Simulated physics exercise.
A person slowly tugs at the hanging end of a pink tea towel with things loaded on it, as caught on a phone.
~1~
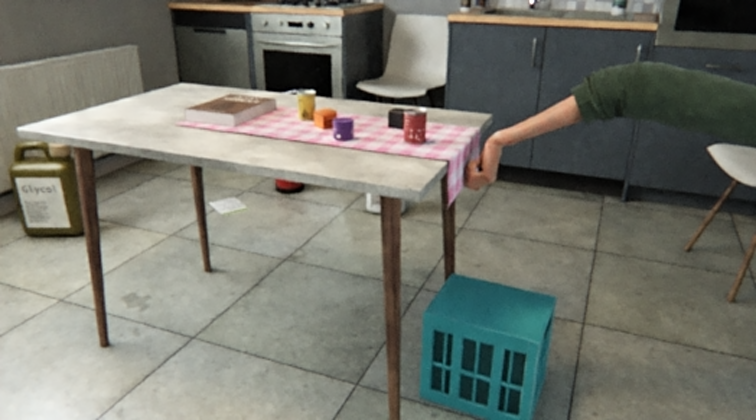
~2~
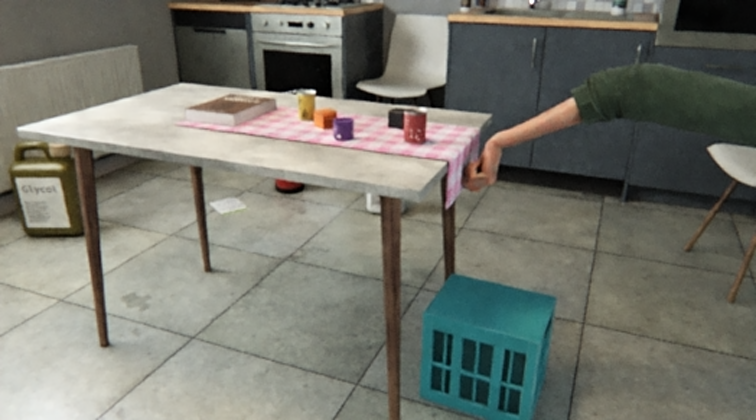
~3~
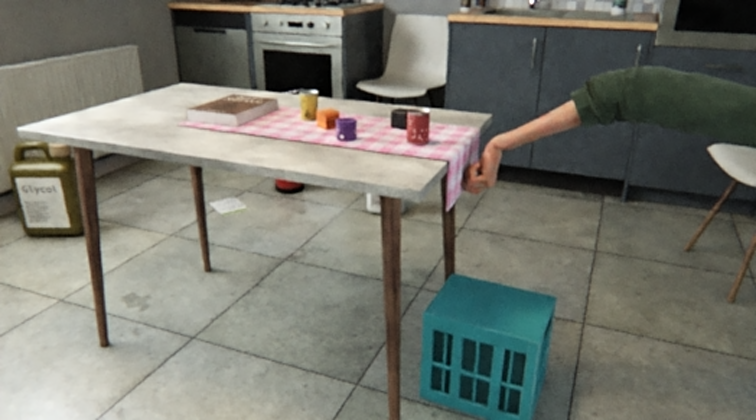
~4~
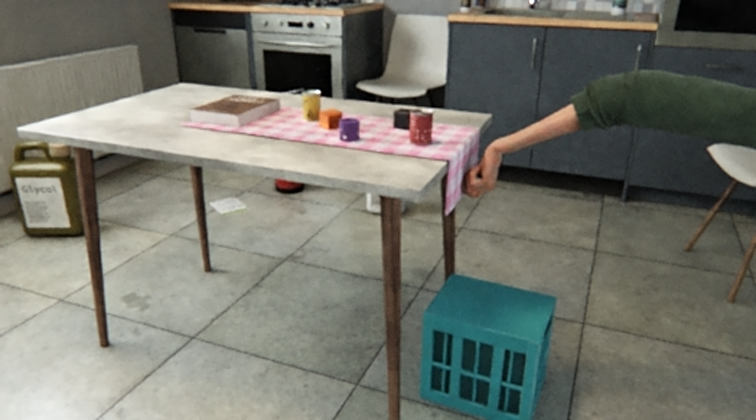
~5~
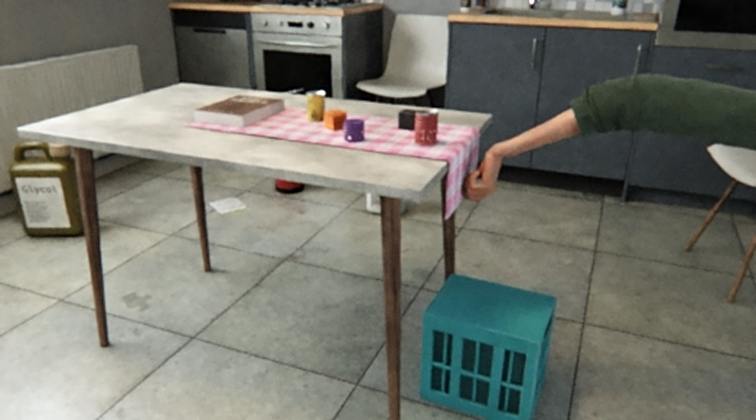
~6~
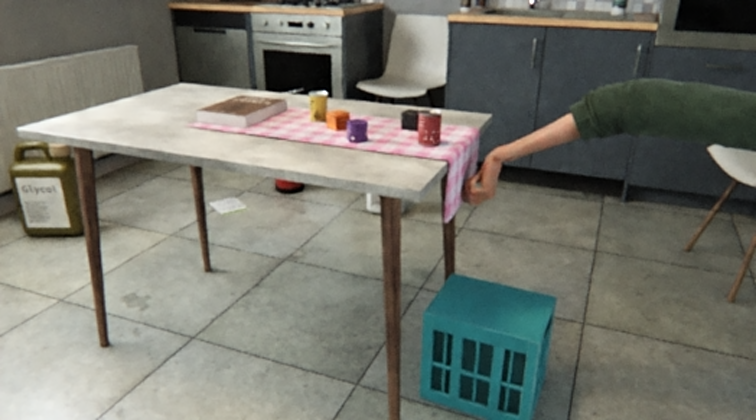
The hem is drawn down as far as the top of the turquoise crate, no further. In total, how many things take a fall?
Three in total.
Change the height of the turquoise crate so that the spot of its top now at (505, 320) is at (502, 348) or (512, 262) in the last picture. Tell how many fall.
The count would be 4 and then 1.
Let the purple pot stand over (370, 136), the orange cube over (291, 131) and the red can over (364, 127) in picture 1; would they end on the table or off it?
The purple pot is carried off; the orange cube holds on; the red can comes down.
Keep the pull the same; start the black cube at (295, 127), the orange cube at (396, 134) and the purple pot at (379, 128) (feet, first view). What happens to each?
Black cube - stays aboard. Orange cube - leaves the top. Purple pot - leaves the top.
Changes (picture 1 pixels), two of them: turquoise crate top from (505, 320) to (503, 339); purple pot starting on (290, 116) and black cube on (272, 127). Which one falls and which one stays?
Result - the purple pot stays put, and the black cube stays put.
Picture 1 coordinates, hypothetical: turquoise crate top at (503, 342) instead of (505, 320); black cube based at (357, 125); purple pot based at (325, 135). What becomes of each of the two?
Black cube: Lost; purple pot: Lost.
Early on, hem near (461, 252); red can gone.
Midway, hem near (460, 285); red can and black cube gone.
Finally, hem on the crate; red can, black cube and purple pot gone. It carries off three.
